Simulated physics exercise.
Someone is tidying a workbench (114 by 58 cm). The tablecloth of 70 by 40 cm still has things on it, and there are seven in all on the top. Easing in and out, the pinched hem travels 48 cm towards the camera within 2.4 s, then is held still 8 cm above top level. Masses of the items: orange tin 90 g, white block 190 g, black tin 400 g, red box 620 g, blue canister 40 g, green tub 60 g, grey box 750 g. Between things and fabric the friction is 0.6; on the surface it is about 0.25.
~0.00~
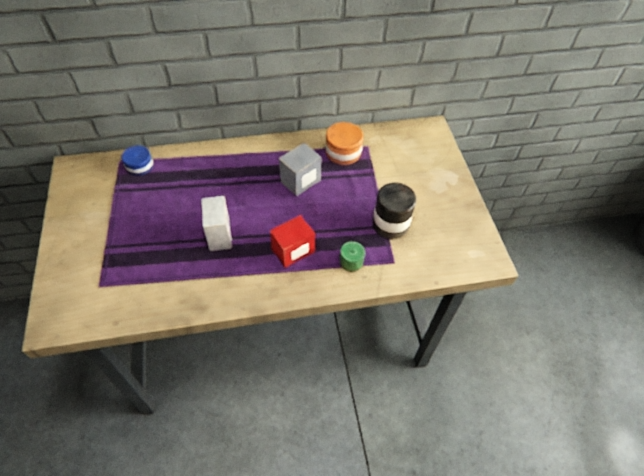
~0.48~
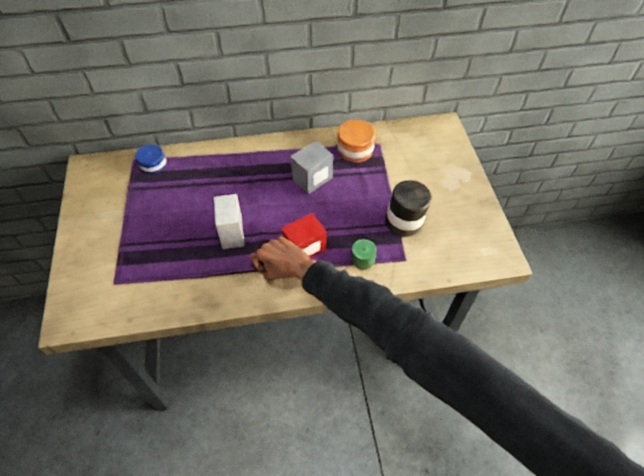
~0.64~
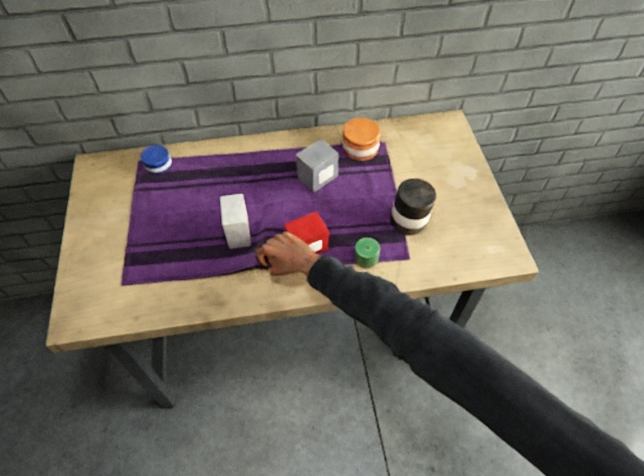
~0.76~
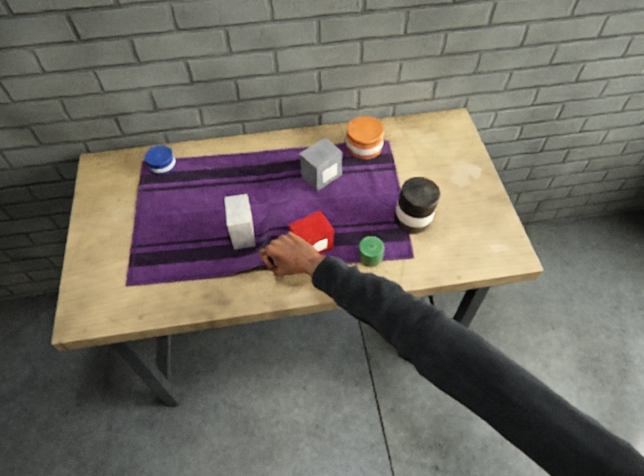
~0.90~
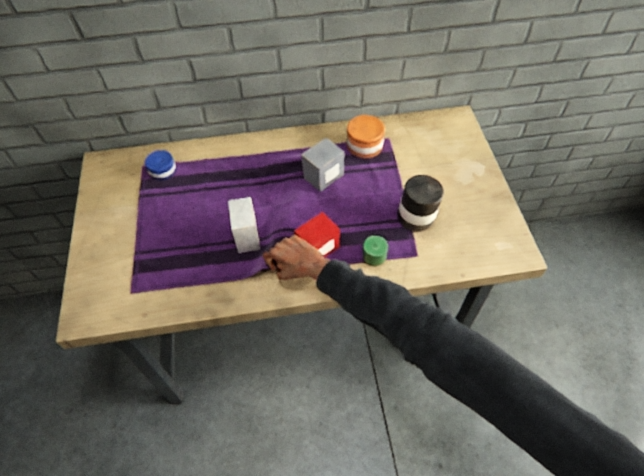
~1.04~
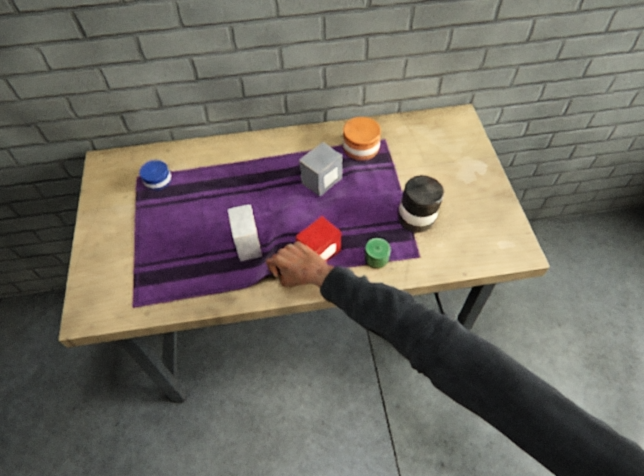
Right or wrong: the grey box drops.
Right, it drops off.
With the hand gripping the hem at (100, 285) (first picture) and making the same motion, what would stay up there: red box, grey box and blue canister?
Afterwards red box comes off, grey box is still on top and blue canister comes off.
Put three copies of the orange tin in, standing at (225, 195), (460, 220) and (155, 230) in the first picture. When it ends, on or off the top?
So it goes: The first one ends up off, the next is still up there, the last ends up off.
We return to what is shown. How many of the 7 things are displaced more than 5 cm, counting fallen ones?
Counted result: 7.
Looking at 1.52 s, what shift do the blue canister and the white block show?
About: Blue canister 20 cm, white block 15 cm.
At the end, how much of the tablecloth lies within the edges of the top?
I'd estimate close to 0 per cent.
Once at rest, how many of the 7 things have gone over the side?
All told, 7.
After 1.5 s, 90 % of the tablecloth is still over the top; grey box 15 cm off its start, blue canister 18 cm off its start, white block 17 cm off its start.
After 2.0 s, 45 % of the tablecloth is still over the top; grey box 32 cm off its start, blue canister 44 cm off its start, red box over the edge.
After 2.5 s, 15 % of the tablecloth is still over the top; grey box 44 cm off its start at (292, 316), blue canister over the edge, white block over the edge.
After 3.0 s, 0 % of the tablecloth is still over the top; grey box over the edge, blue canister over the edge, orange tin over the edge.
After 4.6 s, 0 % of the tablecloth is still over the top; grey box over the edge, orange tin over the edge, blue canister over the edge, white block over the edge.
